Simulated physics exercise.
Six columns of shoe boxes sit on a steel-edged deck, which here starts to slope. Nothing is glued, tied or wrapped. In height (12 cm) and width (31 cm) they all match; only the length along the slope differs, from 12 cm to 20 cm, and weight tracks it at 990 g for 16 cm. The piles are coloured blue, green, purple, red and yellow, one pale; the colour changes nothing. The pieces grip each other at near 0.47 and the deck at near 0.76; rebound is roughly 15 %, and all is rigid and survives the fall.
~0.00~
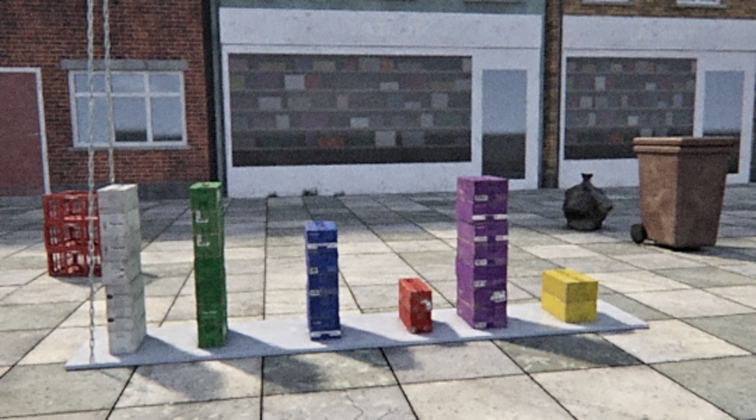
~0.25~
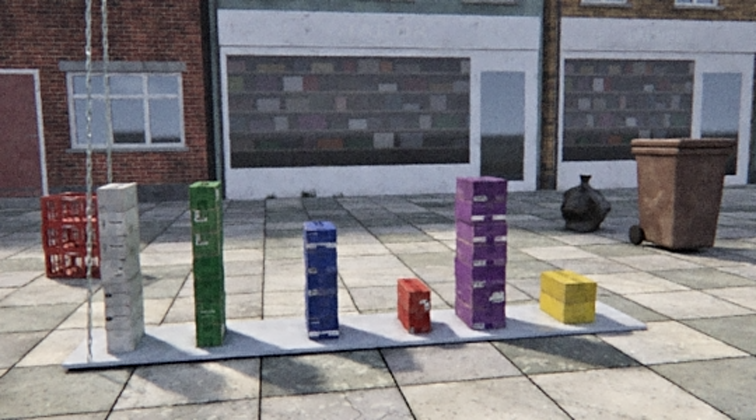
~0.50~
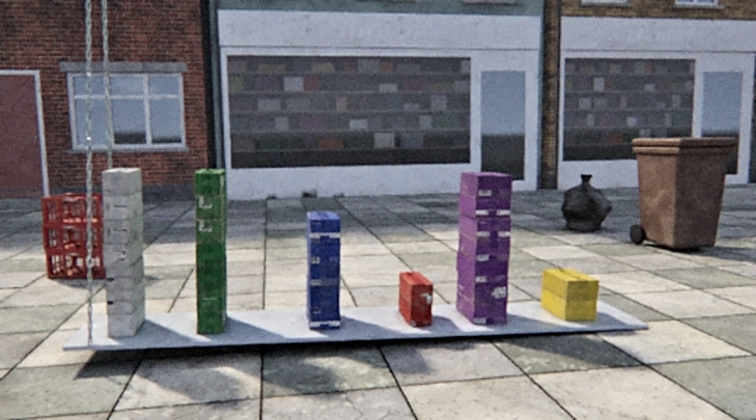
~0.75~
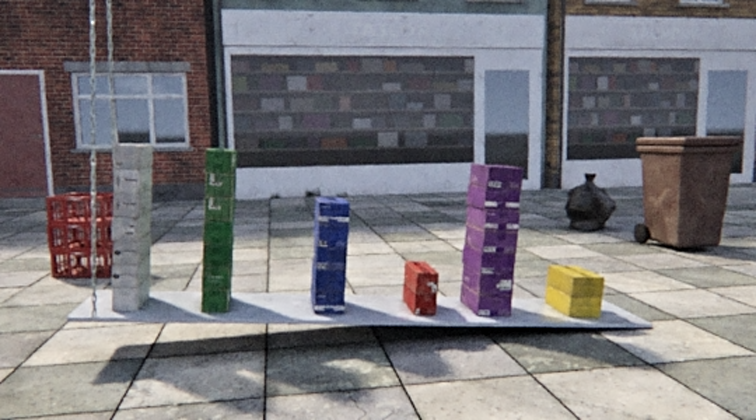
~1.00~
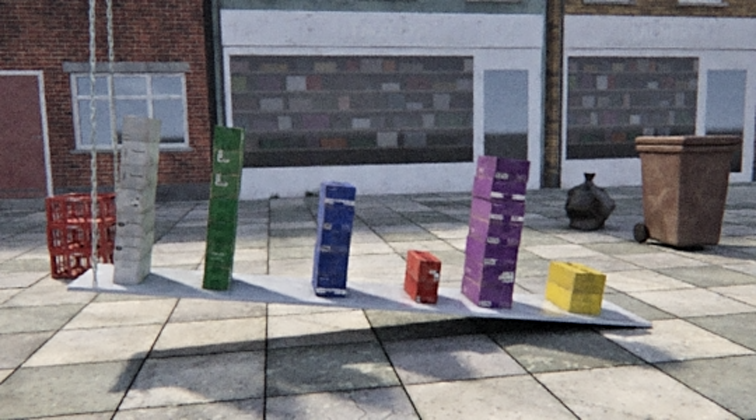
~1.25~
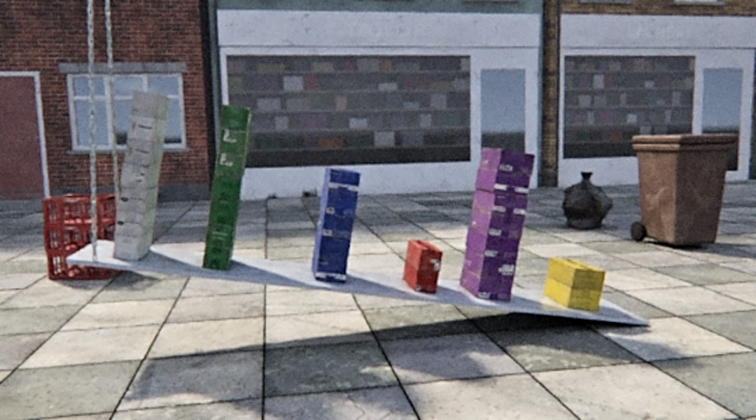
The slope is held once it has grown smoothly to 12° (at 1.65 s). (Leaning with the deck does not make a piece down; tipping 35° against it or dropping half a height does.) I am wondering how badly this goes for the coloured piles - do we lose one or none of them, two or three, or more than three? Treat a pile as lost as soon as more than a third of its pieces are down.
You lose more than three.
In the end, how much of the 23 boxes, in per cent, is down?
Roughly 85 percent.
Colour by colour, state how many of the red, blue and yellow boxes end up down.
Tally: Red = 1, blue = 4, yellow = 0.
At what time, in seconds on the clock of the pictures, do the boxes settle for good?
About 3.5 s.
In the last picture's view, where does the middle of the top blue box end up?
Somewhere around pixel (483, 250).
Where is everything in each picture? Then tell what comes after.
In the first frame (each place is the centre of the face we see best; leans and shifts are taken against what carries them), middle of the deck's edge (381, 345) slope 0°; top blue box (323, 241); top red box (421, 301); the others all in place.
Middle of the deck's edge (380, 345) slope 0°; top red box (420, 302), in the second frame.
Middle of the deck's edge (381, 337) slope 2°; top green box (207, 184), in the third frame.
Middle of the deck's edge (385, 323) slope 5°; top green box (219, 162), in the fourth frame.
Middle of the deck's edge (385, 309) slope 7°; top green box (228, 139), in the fifth frame.
Middle of the deck's edge (385, 295) slope 10°; top green box (235, 118); top purple box (517, 162); the others all in place, in the sixth frame.
By 1.60 s, slope 12°; none of the 23 other boxes down, 7 disturbed; top green box tilted 7°.
By 2.04 s, slope 12°; 7 of the 23 other boxes down; top green box on its side; top blue box tilted 5°.
By 2.88 s, slope 12°; 13 of the 23 other boxes down; top green box upside down; top blue box tilted 34°, 30 cm lower.
When it is over (3.8 s), slope 12°; 19 of the 23 other boxes down; top purple box upside down; top green box upside down. Wrecked, blue, green, purple and red. In pixels of the last frame, middles, top purple box near (713, 296), top green box near (403, 235).
